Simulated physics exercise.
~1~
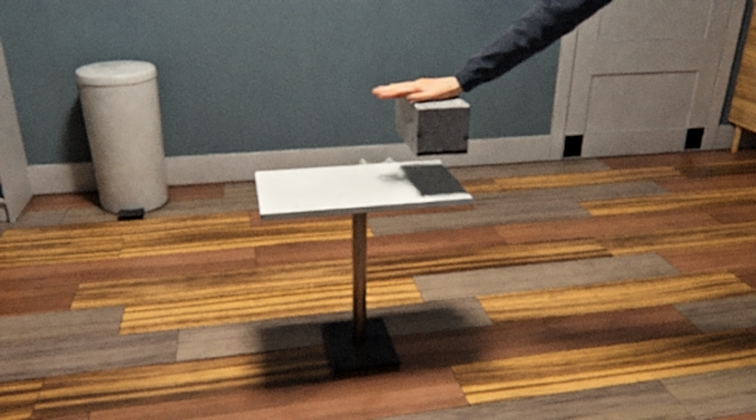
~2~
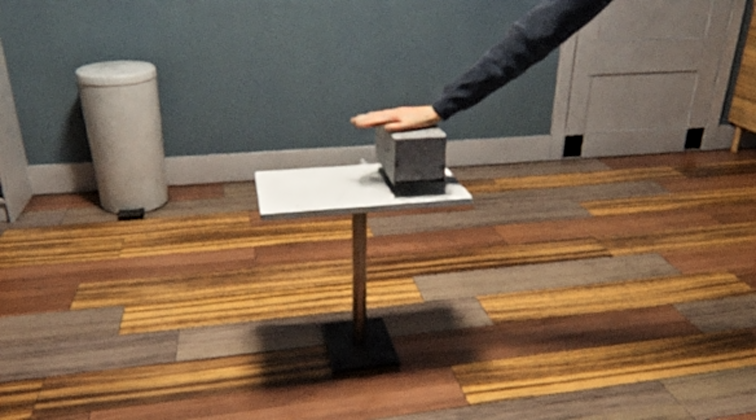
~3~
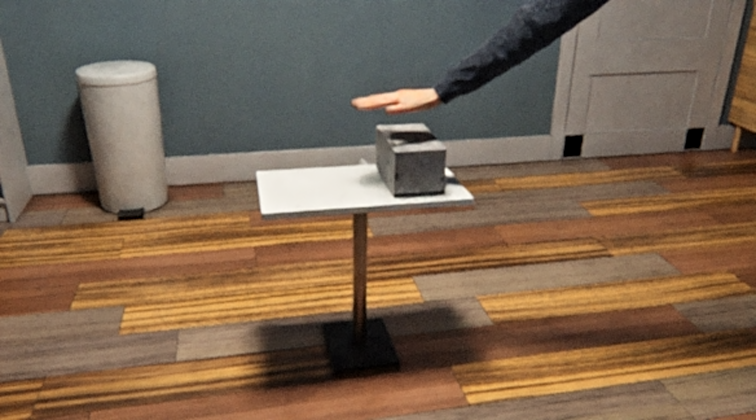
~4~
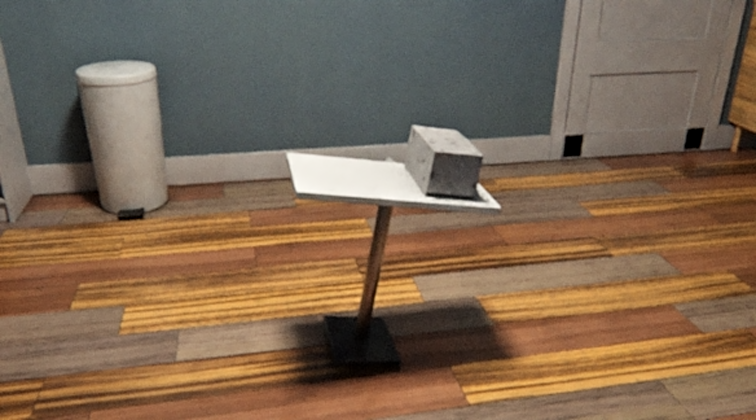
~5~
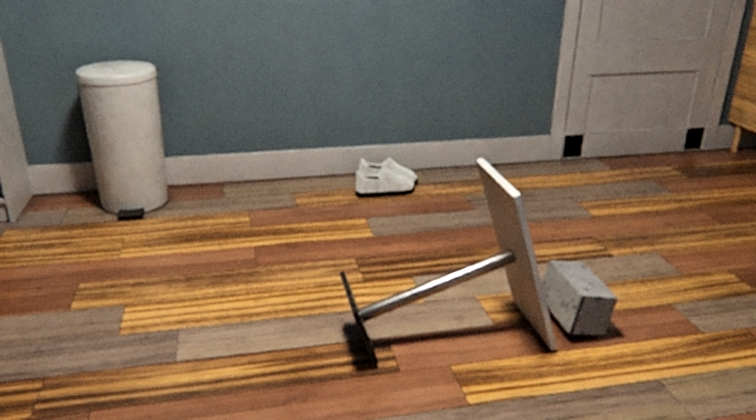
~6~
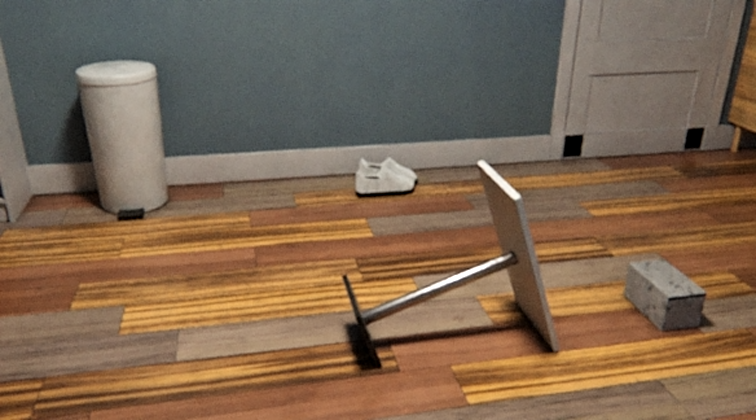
In a room with a patterned wooden floor, a hand set a gray block near the right end of a small white side table and let go; the table tipped over to the right, and the block ended up on the floor beyond it.
